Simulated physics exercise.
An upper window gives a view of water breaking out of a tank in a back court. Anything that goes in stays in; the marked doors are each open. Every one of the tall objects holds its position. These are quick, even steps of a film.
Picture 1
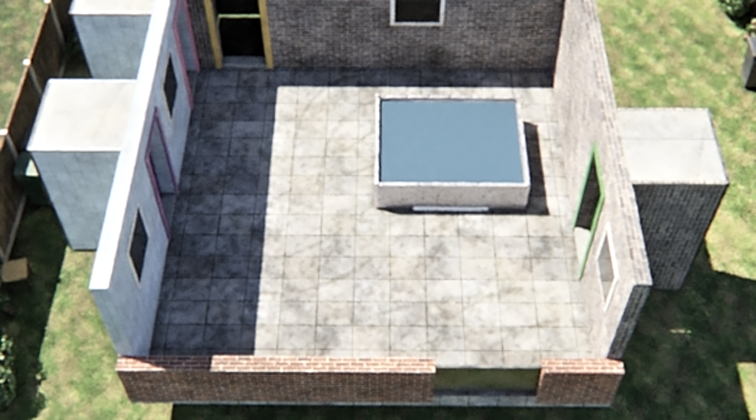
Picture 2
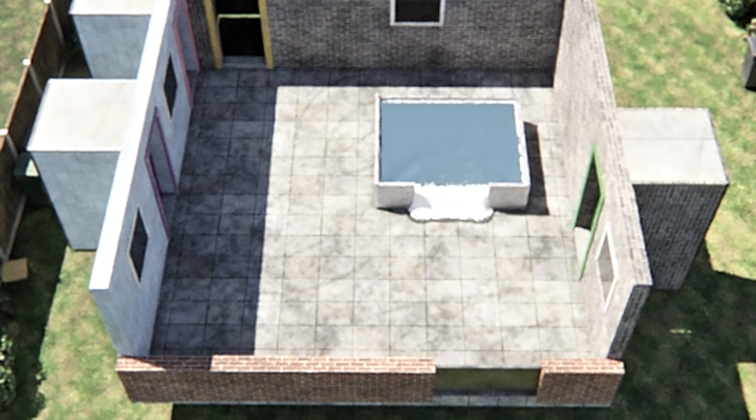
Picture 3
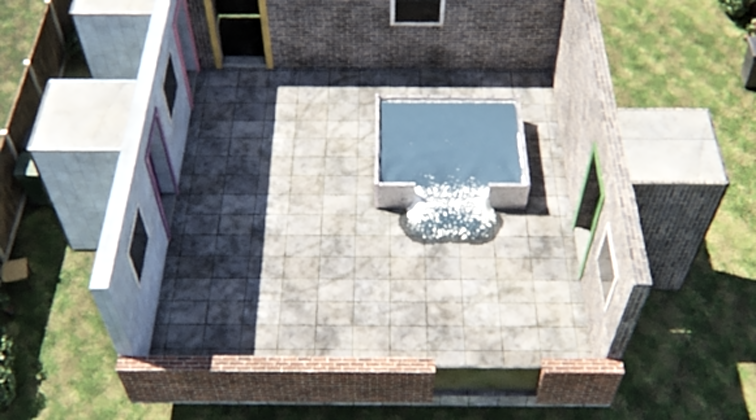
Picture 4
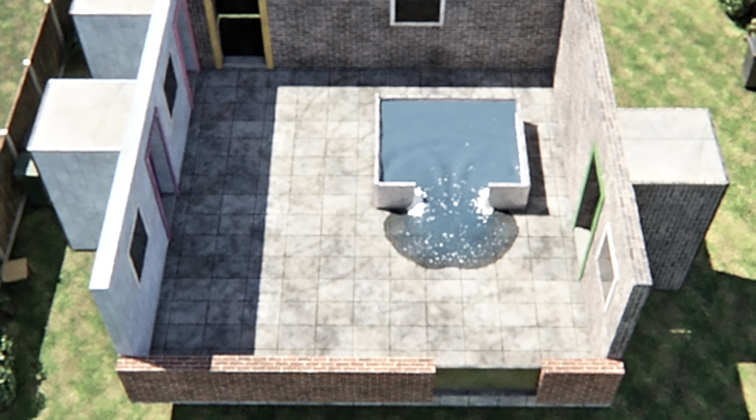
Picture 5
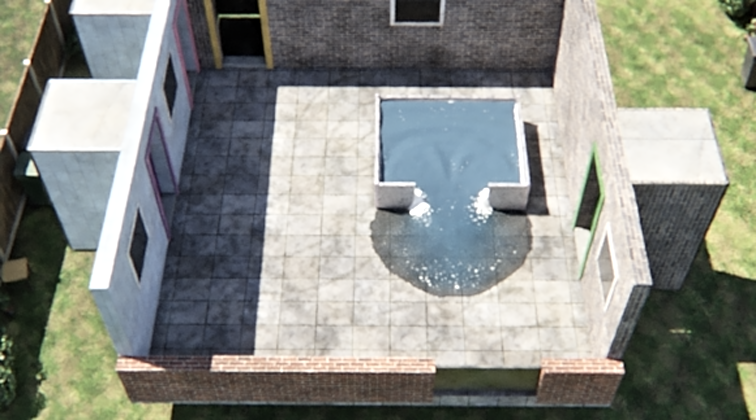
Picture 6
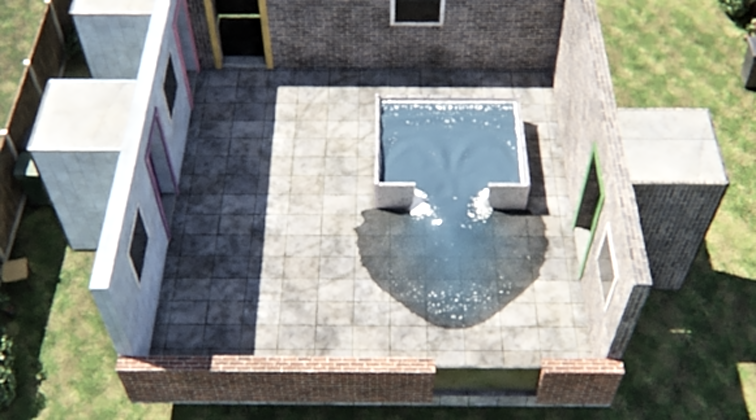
In a walled, paved back court seen from above, the near side of an open tank gave way, and water gushed through the gap, foaming at first, then spread toward the low brick wall in a widening dark pool.
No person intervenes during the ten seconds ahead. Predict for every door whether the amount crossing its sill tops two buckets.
The purple door does not top it. The yellow door does not top it. The pink door does not top it. The green door does not top it.
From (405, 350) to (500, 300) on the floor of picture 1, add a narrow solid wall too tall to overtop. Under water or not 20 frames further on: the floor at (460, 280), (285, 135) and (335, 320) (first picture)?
Taking the three spots in turn, they are inundated, unwetted and inundated.
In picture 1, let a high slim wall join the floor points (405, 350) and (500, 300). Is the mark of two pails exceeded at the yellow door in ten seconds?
Looking at each in turn, yellow remains within bounds.
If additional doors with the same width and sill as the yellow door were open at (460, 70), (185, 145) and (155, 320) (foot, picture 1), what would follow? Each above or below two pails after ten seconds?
First door doesn't reach it, second door doesn't reach it, third door gets past it.
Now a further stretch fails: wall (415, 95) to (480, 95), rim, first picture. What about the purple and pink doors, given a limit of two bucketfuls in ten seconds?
The purple door stays within the limit, while the pink door tops the limit.
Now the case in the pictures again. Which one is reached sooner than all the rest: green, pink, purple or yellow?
My answer is the green one.
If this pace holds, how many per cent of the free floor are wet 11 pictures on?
30 %.
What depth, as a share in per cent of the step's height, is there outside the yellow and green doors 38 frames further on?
I'd say around 0 and 80 in a hundred.
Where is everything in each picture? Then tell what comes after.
In the first frame, the open tank at (450, 142) is whole and still.
In the second frame, water pours out at (451, 198) and has run to (490, 214).
In the third frame, the front is at (494, 230), out from the gap at (450, 200).
In the fourth frame, water pours out at (450, 200) and has run to (479, 264).
In the fifth frame, water pours out at (450, 200) and has run to (474, 291).
In the sixth frame, water pours out at (450, 199) and has run to (450, 325).
A moment on, water covers 25 % of the floor; the purple door not reached, the yellow door not reached, the pink door not reached, the green door not reached.
Next, water covers 30 % of the floor; the purple door not reached, the yellow door not reached, the pink door not reached, the green door wet at the sill, nothing in.
Then, water covers 40 % of the floor; the purple door not reached, the yellow door not reached, the pink door not reached, the green door wet at the sill, nothing in.
Later, water covers 60 % of the floor; the purple door wet at the sill, nothing in, the yellow door not reached, the pink door not reached, the green door wet at the sill, nothing in.
In the end, water covers 100 % of the floor; the purple door wet at the sill, nothing in, the yellow door wet at the sill, nothing in, the pink door wet at the sill, nothing in, the green door wet at the sill, nothing in.
